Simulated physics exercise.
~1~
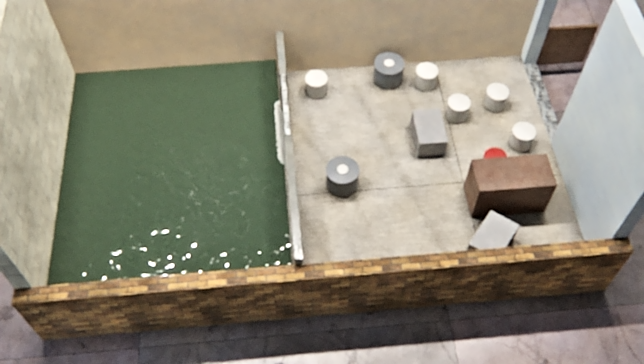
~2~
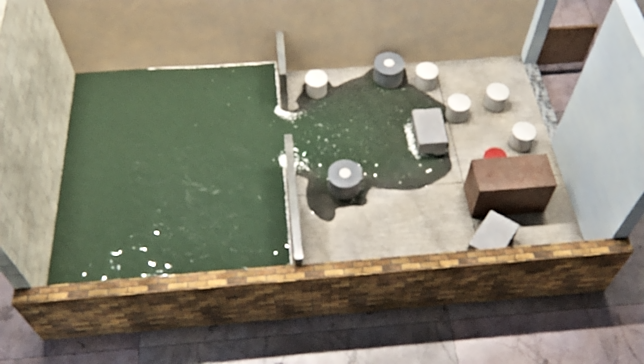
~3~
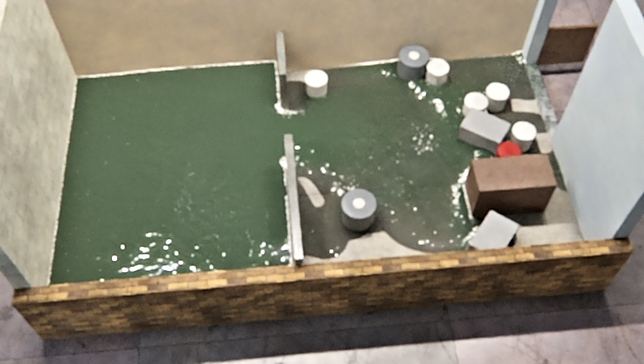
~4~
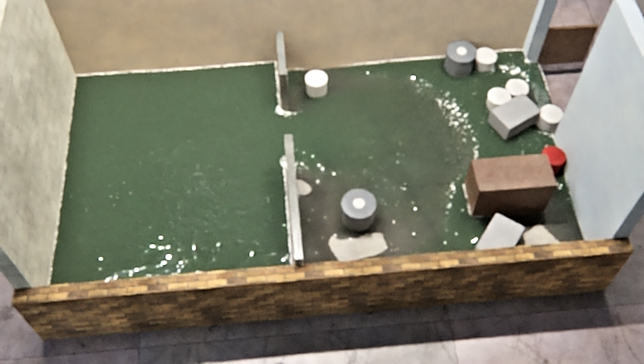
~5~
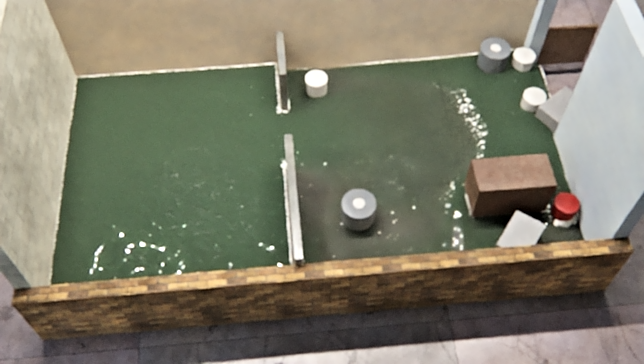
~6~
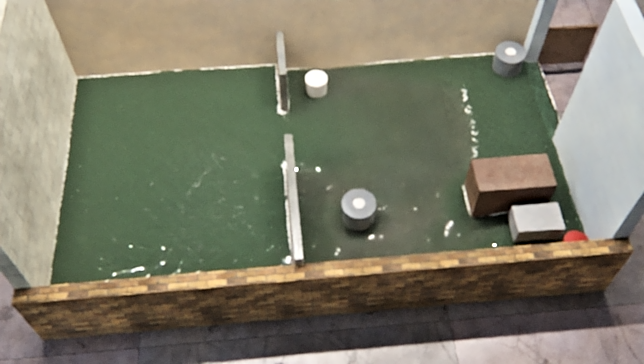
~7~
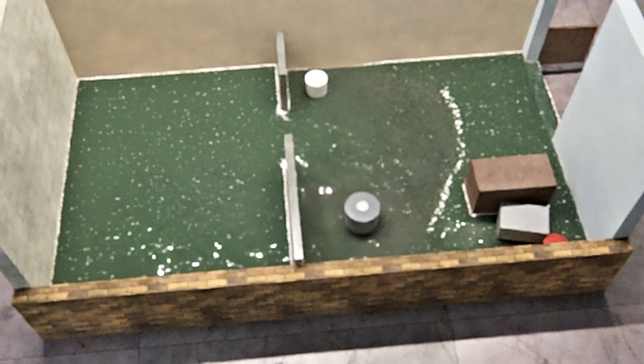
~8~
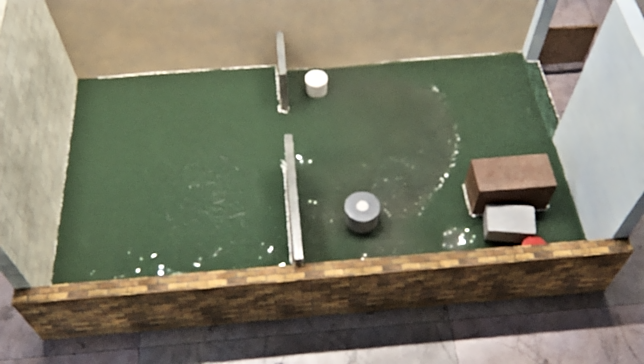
At the start, green water fills the left room while white and grey tubs, crates and a small red pail stand on the dry floor at right. A gap opens in the dividing wall, and water spreads through it across the right room. As it covers the floor, several tubs and a grey crate drift right, and many of them leave the room by the far right side. The red pail slides down the right edge to the front corner, then shifts slightly left. At the end, water covers both rooms, with a white tub, a dark grey tub, the brown crate, a grey crate and the pail remaining.
